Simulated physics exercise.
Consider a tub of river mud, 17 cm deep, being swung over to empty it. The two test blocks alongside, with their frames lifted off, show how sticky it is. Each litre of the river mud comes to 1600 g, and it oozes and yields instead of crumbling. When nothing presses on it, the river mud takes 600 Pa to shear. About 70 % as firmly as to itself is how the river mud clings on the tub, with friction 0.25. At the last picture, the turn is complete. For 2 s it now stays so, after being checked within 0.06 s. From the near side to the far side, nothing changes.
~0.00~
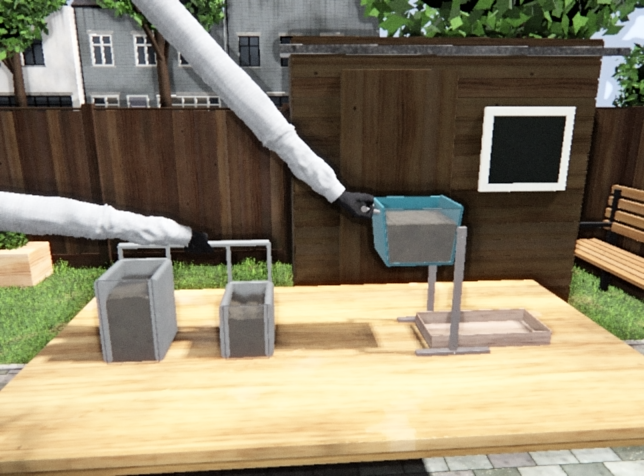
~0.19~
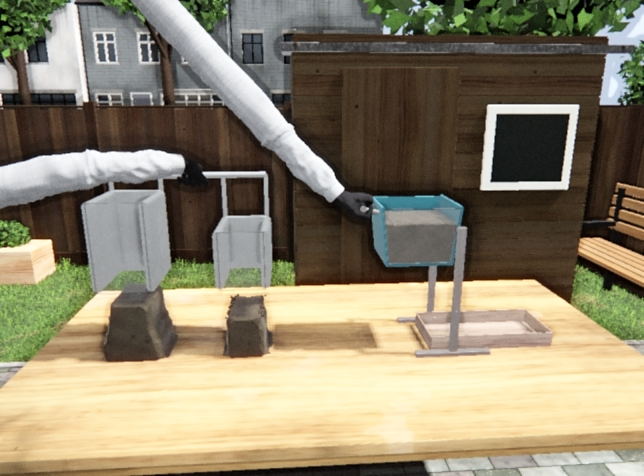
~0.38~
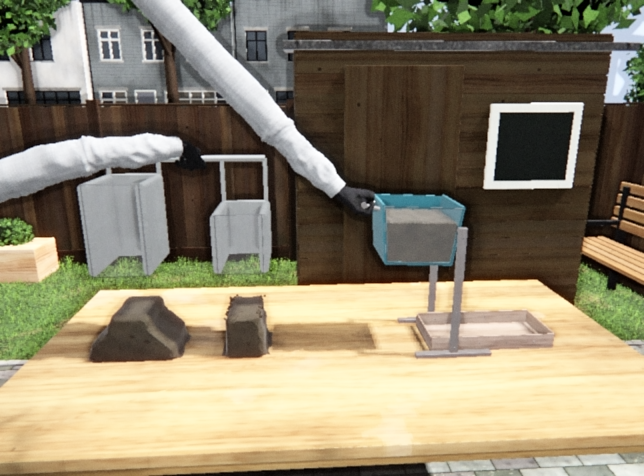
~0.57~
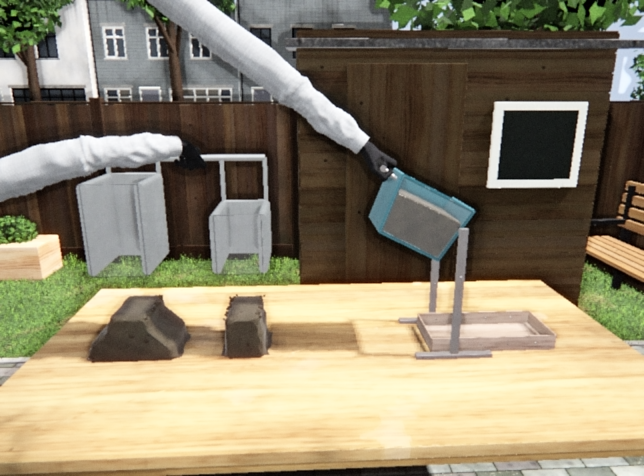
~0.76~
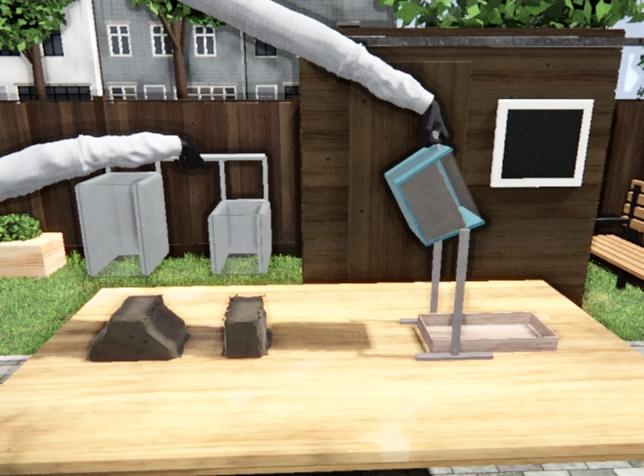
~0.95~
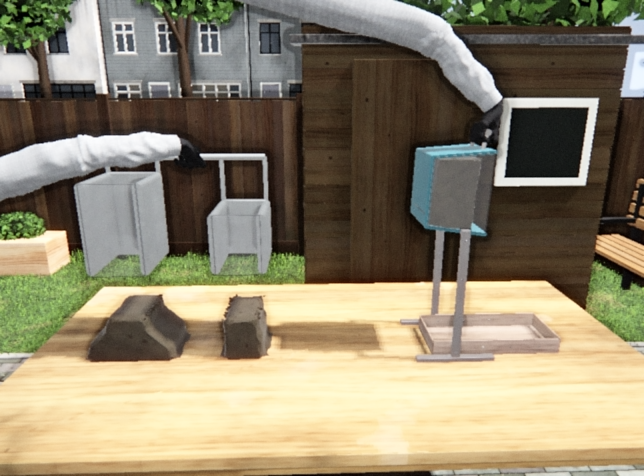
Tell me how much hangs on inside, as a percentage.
Near 42 %.
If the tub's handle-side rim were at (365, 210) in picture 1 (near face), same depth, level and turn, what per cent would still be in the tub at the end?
30 %.
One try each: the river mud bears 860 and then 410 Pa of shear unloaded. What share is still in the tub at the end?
In order: Around 50 % and around 35 %.
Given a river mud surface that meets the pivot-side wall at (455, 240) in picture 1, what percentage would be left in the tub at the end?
It would be near 70 %.
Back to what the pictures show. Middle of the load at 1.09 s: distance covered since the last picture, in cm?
Looks like around 5 cm to me.
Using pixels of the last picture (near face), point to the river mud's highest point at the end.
On the near face, the top ends up close to (449, 205).
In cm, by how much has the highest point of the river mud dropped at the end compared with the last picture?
13 cm.
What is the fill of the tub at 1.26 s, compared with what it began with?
Around 50 per cent.
After 1.09 s, the tub is at 92 degrees and holds 95 %.
After 1.26 s, the tub is at 92 degrees and holds 50 %.
After 1.43 s, the tub is at 92 degrees and holds 42 %.
After 1.60 s, the tub is at 92 degrees and holds 42 %.
After 2.95 s, at the end, the tub is at 92 degrees and holds 42 %.
